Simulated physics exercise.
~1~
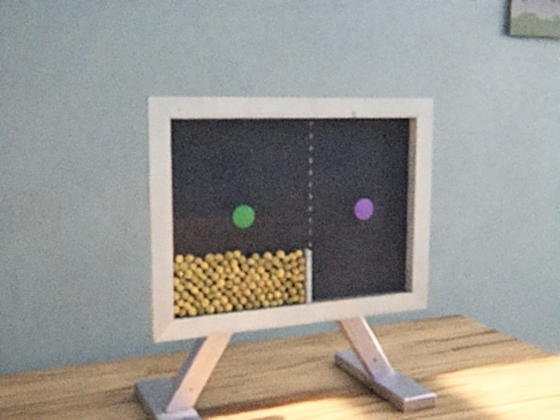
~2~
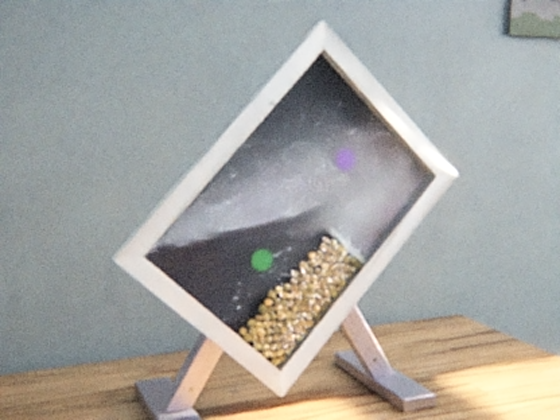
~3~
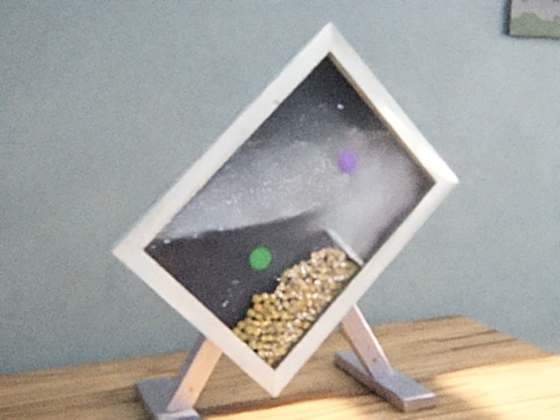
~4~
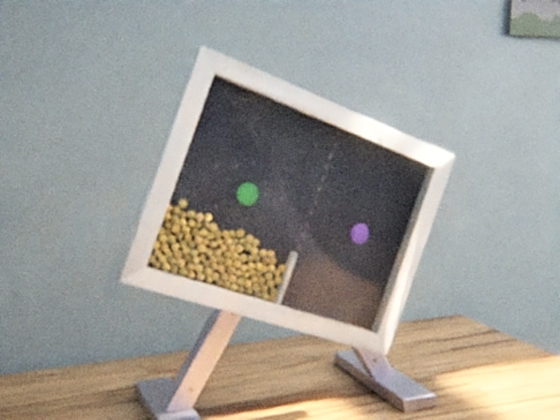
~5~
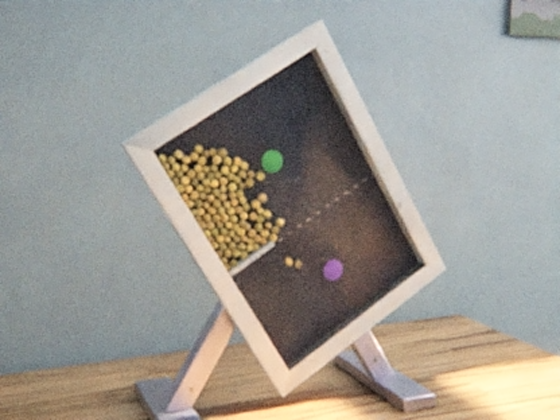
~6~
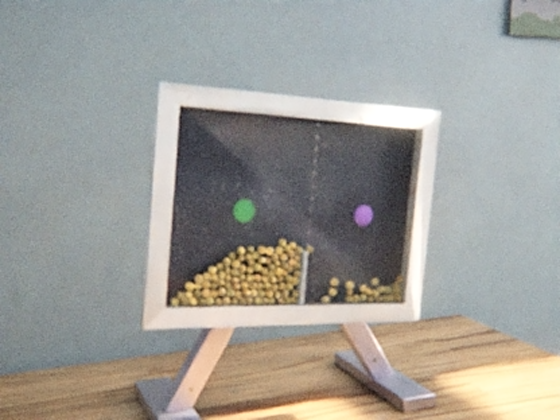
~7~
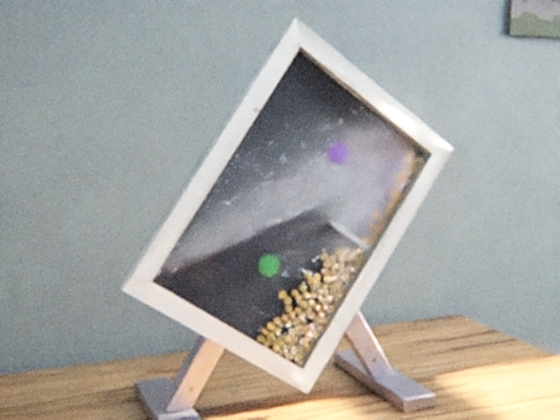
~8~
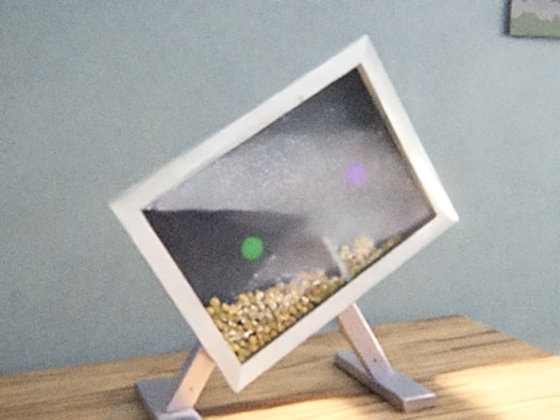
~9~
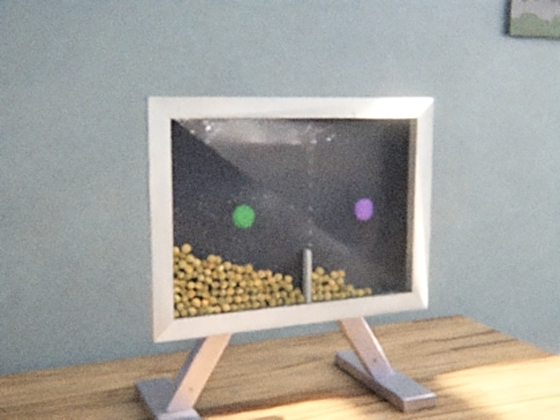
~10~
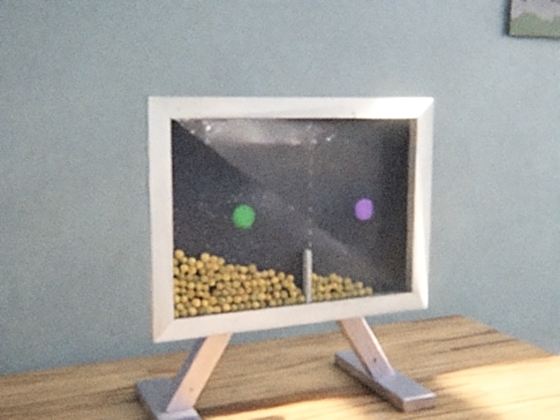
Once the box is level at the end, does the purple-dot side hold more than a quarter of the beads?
No, only a small share of the beads ends up on the purple-dot side. Most of them lie on the green-dot side, which holds well over a quarter.
